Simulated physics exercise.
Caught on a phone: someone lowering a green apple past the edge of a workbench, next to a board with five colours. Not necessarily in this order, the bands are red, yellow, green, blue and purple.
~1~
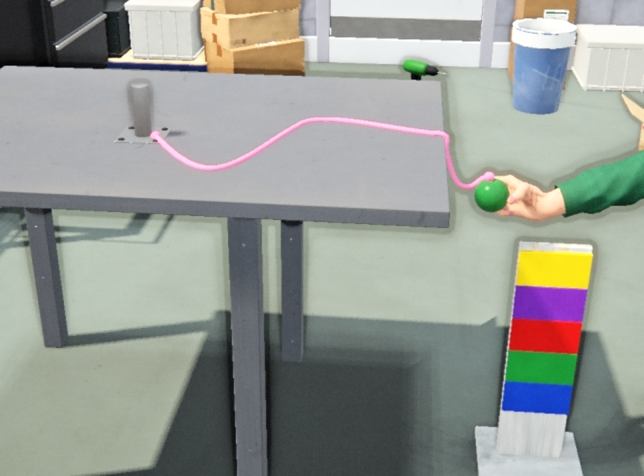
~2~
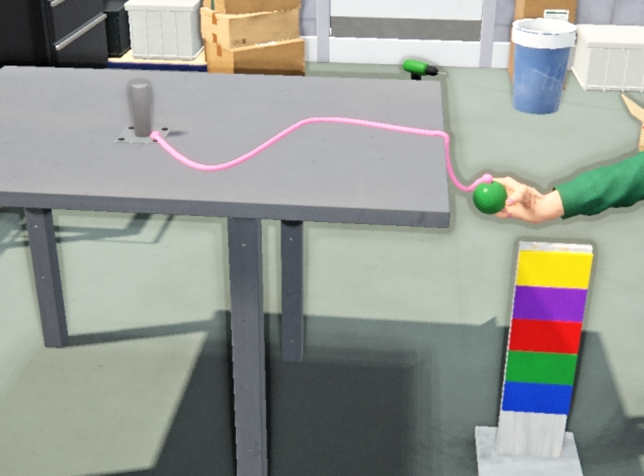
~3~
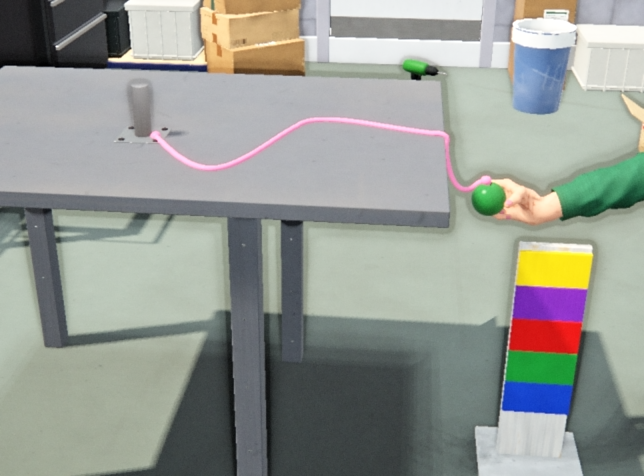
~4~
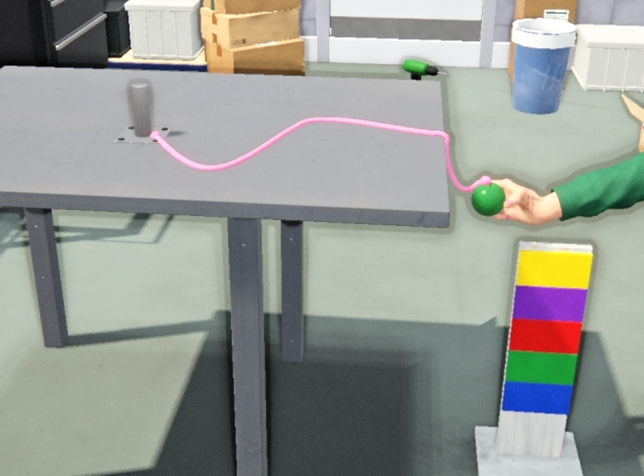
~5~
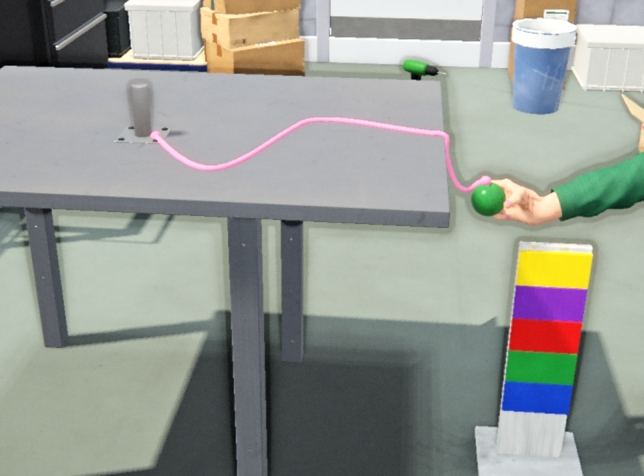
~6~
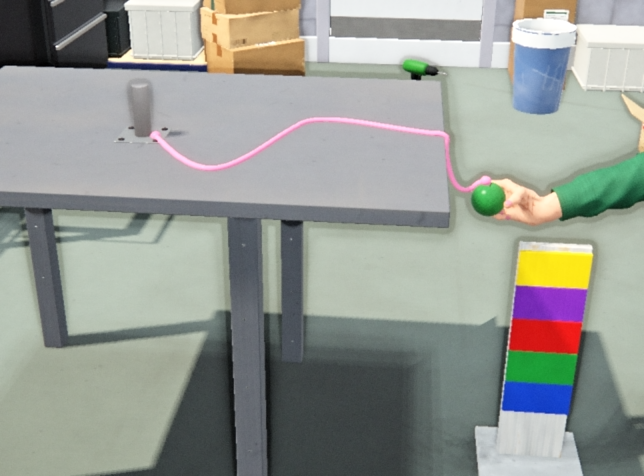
Hand in a green sleeve holding a green ball on a pink cord beside a grey table, barely moving above coloured bands.
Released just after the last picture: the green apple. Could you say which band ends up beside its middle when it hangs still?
Sure, it is green.
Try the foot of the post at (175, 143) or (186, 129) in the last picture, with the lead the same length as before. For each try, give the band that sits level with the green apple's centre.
The first case gives blue, the second gives blue.
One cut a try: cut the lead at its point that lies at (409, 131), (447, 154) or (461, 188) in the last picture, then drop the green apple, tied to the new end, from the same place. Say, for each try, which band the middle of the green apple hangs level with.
Going cut by cut, you'd get yellow, then purple, then red.
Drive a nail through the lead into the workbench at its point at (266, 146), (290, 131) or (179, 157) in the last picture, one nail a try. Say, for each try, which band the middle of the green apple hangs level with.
Each in turn comes out as purple, yellow, red.
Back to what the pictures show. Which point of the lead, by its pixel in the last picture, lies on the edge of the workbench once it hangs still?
It sits at about (318, 120).
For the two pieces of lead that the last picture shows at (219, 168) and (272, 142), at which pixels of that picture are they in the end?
(276, 142) for the first, (362, 146) for the second.
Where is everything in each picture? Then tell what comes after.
The first picture shows green apple (492, 195); yellow (554, 271); purple (550, 305); red (545, 337); green (541, 369); blue (537, 399).
The second picture shows green apple (491, 197); lead through (172, 151) (235, 163) (284, 134) (349, 121) (432, 134).
The third picture shows green apple (489, 199).
The fourth picture shows green apple (489, 199); lead through (172, 151) (235, 163) (284, 134) (349, 121) (432, 134).
The fifth picture shows green apple (489, 199).
The sixth picture shows green apple (489, 199); lead through (172, 151) (235, 163) (284, 134) (349, 121) (432, 134).
A little later, apple near (429, 337); level with red.
Next, apple near (438, 366); level with green.
When it is over, apple near (428, 373); level with green. At green.
